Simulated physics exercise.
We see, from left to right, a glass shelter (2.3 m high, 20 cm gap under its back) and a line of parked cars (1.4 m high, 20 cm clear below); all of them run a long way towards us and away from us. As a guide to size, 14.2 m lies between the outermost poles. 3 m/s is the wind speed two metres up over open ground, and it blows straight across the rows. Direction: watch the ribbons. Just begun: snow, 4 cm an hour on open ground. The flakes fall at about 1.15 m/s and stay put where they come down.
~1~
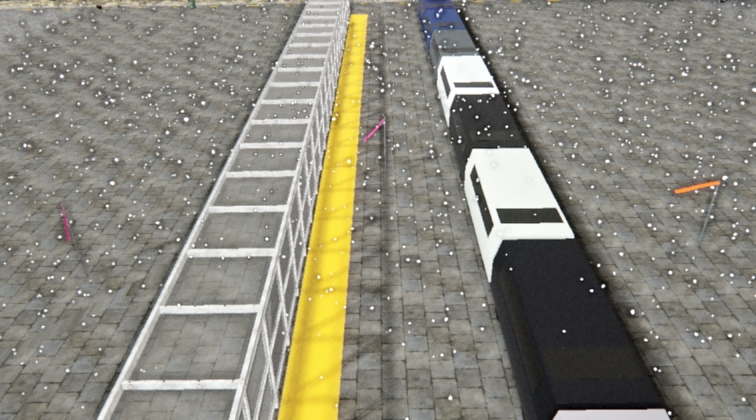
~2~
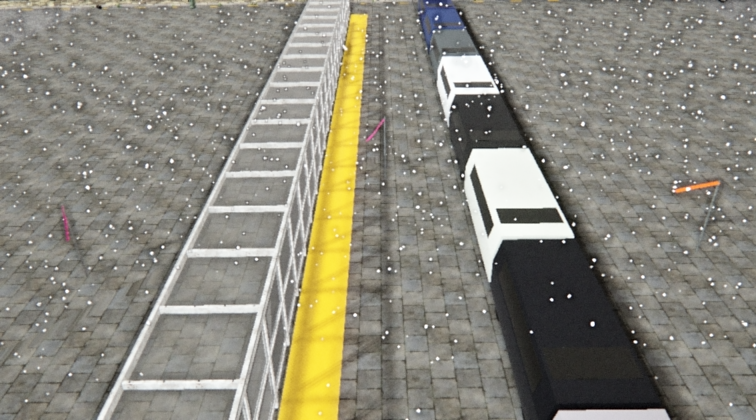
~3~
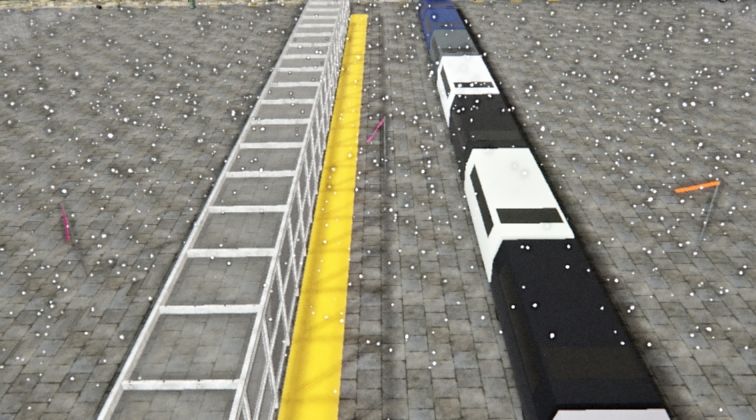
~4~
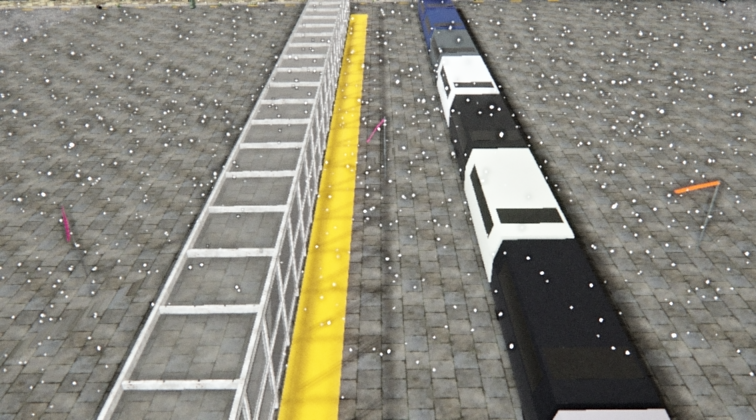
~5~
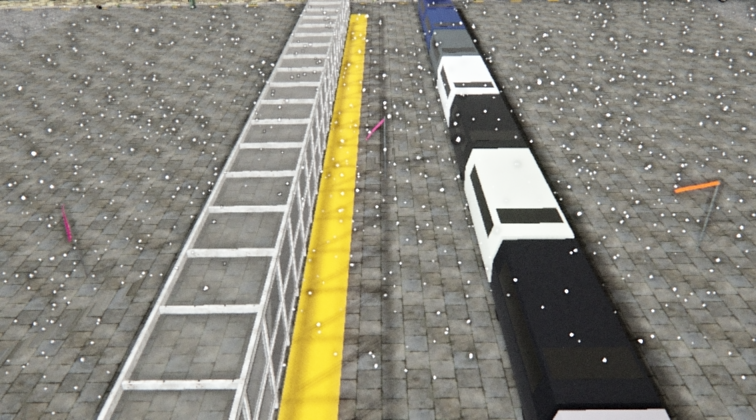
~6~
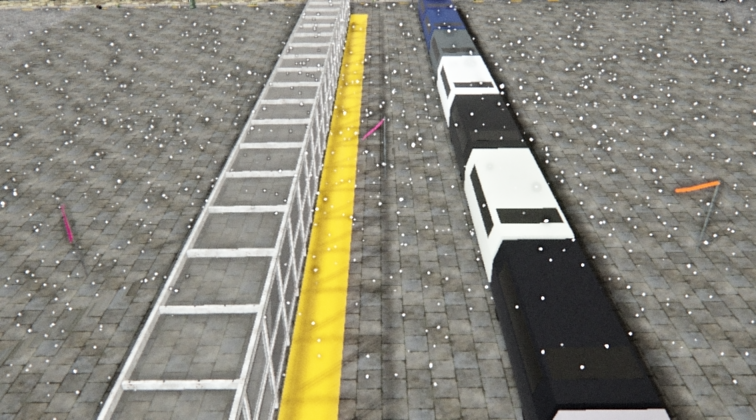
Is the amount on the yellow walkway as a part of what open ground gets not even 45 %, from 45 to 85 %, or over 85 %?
It is more than 85 %.
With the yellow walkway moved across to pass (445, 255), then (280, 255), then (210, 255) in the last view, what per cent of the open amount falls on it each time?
Going place by place, it's about 80, 0 and 70 %.
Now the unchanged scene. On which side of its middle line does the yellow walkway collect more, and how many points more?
Result: Left section leads by approx. 30 points.
In 10 minutes the yellow walkway collects 7 mm against 7 mm in the open.
In 30 minutes the yellow walkway collects 21 mm against 20 mm in the open.
In 60 minutes the yellow walkway collects 41 mm against 40 mm in the open, so the yellow walkway has 104 % of the open amount; the left half of it has 118 %, the right half 89 %.
